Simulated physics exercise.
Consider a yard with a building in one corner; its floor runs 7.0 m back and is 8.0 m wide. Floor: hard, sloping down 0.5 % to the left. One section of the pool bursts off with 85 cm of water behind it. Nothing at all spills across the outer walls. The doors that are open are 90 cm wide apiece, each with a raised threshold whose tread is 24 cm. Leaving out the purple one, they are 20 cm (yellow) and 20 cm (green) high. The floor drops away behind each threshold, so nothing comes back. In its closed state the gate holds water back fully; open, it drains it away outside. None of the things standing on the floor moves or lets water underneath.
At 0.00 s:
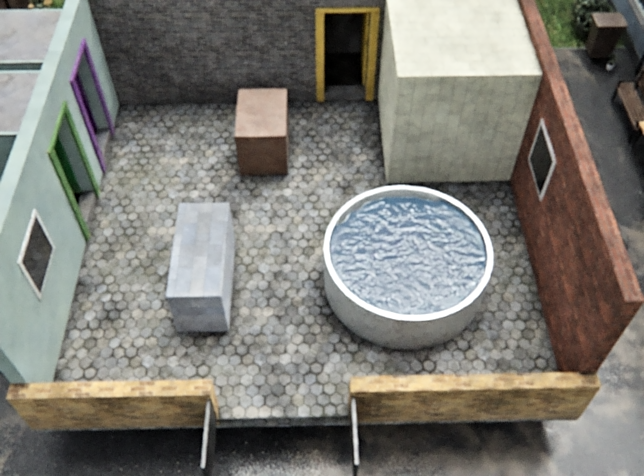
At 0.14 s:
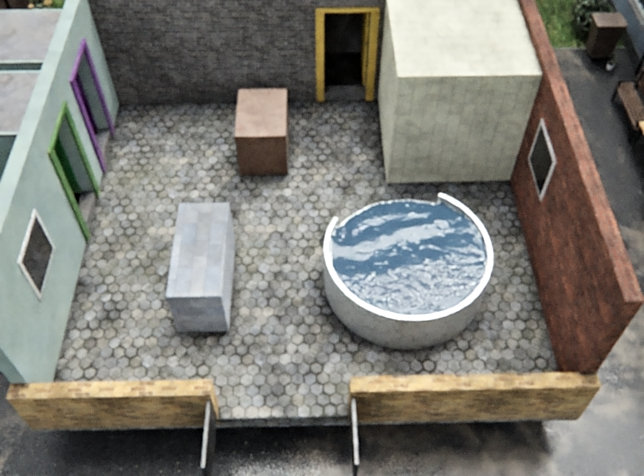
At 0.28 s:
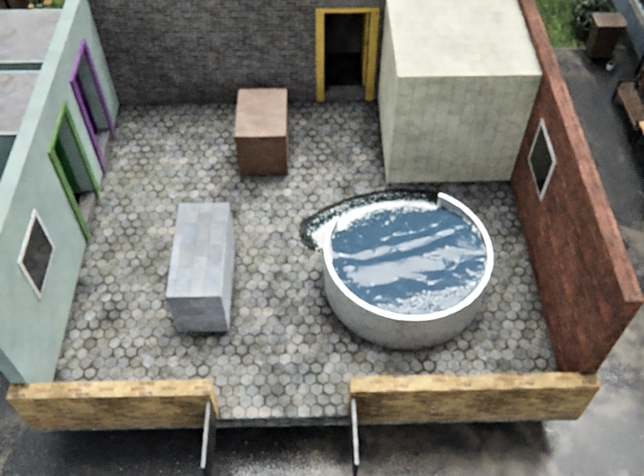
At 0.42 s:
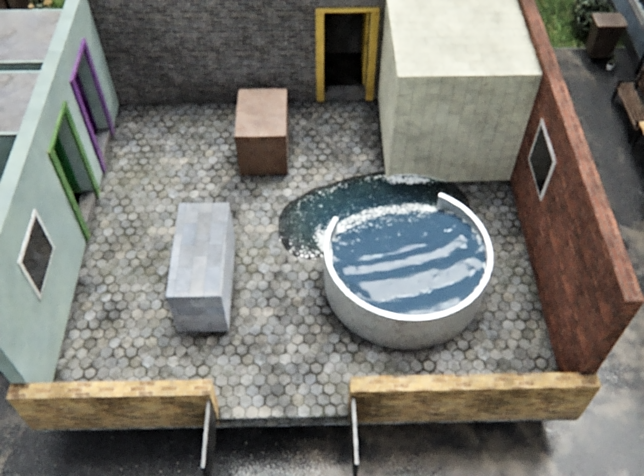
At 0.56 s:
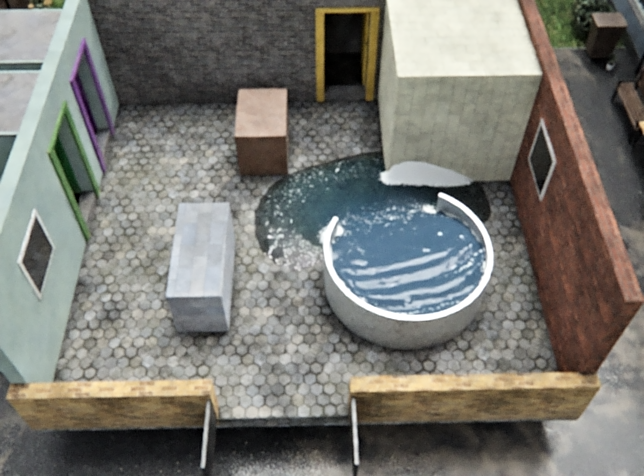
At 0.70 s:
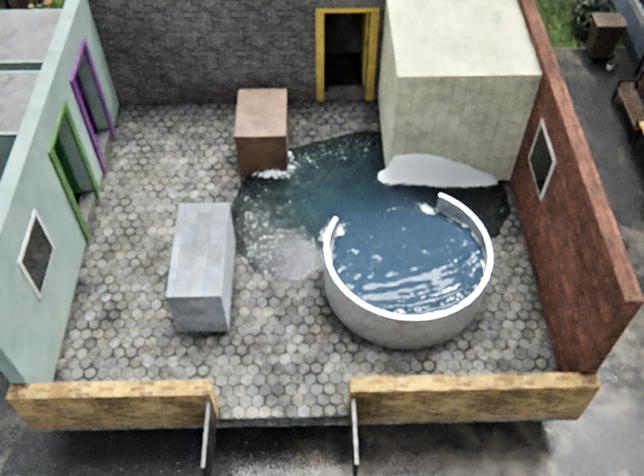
A round pool of rippling blue water stands right of centre in a walled yard of grey hexagonal paving, seen from high above by a still camera. A pale block building fills the far right corner, with a brown box, a grey block, and green, purple and yellow doorways around. The pool's far side opens, and water pours out, spreading backward and leftward across the paving to the building and brown box.
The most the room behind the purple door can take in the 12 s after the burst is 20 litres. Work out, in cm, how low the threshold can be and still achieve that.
It can be no lower than about 21.5 cm.
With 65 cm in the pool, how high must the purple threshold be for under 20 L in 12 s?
Roughly 15 cm high.
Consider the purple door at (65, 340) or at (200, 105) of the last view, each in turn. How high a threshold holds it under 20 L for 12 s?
About 14.0 cm for the first and 8.0 cm for the second.
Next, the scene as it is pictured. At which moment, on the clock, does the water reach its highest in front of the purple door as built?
Around 3.2 s.
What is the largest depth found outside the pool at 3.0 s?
Roughly 42 cm.
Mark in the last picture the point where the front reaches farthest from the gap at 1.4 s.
The farthest wet point sits near (143, 156).
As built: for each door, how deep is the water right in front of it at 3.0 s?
The yellow door has 35 cm, the purple door 26 cm and the green door 18 cm.
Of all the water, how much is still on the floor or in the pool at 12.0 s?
Close to 86 per cent is still present.
After 1.4 s water covers 35 % of the floor, deepest (53 cm) near (397, 191); it has not reached the purple door.
After 3.0 s water covers 60 % of the floor, deepest (42 cm) near (303, 105); 26 cm at the purple door, 2 litres in over its 21 cm threshold.
After 12.0 s water covers 100 % of the floor, deepest (14 cm) near (181, 280); 11 cm at the purple door, 20 litres in over its 21 cm threshold.
At the purple door as built, the water arrived by 1.7 s and peaked near 27 cm at 3.2 s.
With a threshold of 18 cm, 42 litres would have come in within the 12 s; with 24 cm, 9 litres. So under 20 litres takes about 21.5 cm.
